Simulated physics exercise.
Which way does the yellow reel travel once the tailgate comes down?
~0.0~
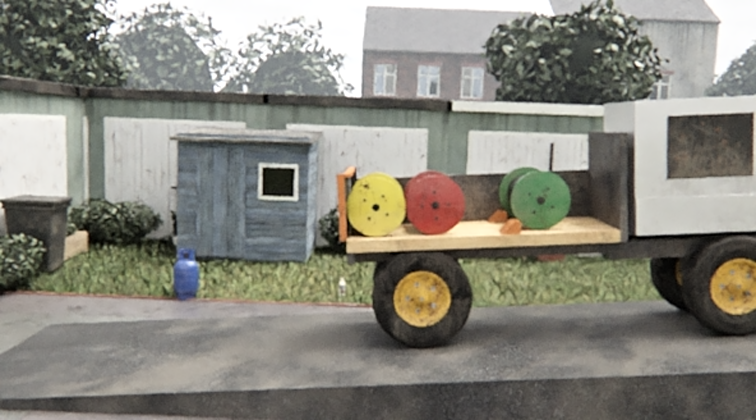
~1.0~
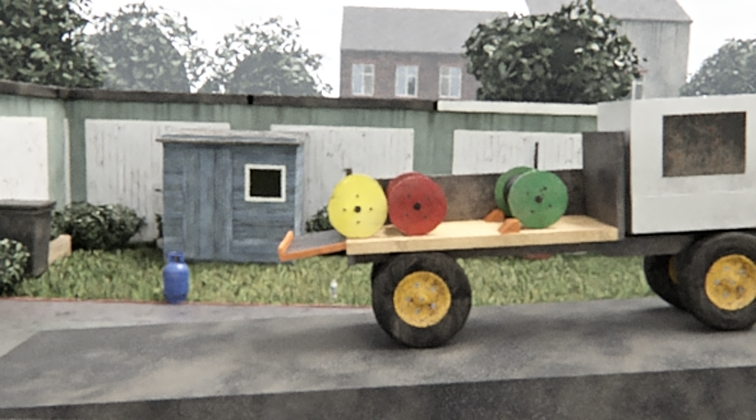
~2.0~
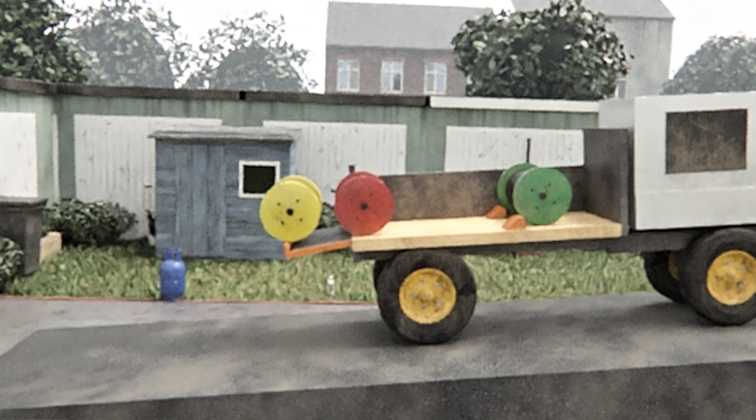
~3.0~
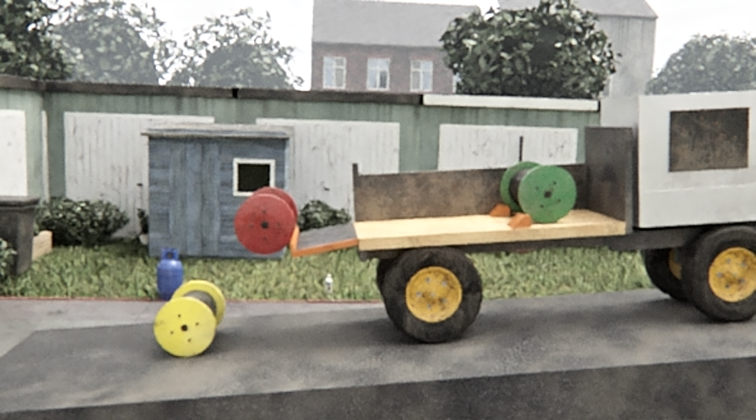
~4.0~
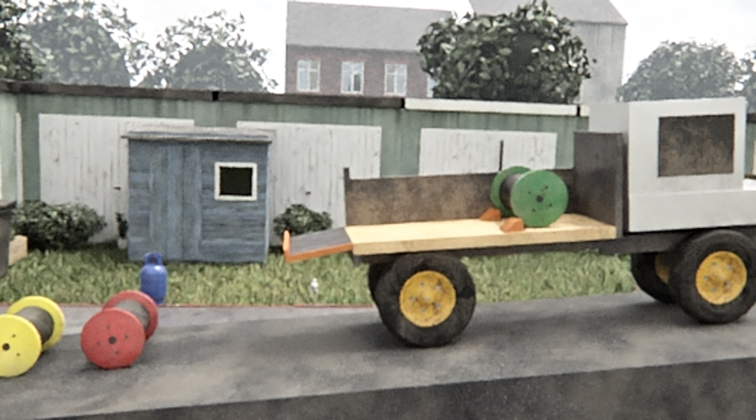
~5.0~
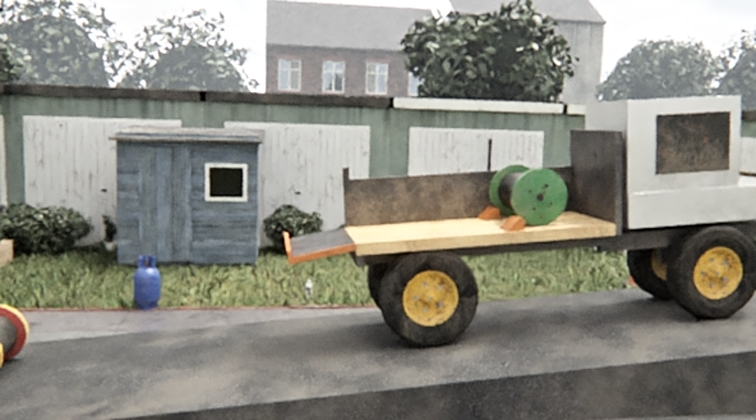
It rolls to the left, over the lowered tailgate and down onto the ground, where it keeps going the same way.
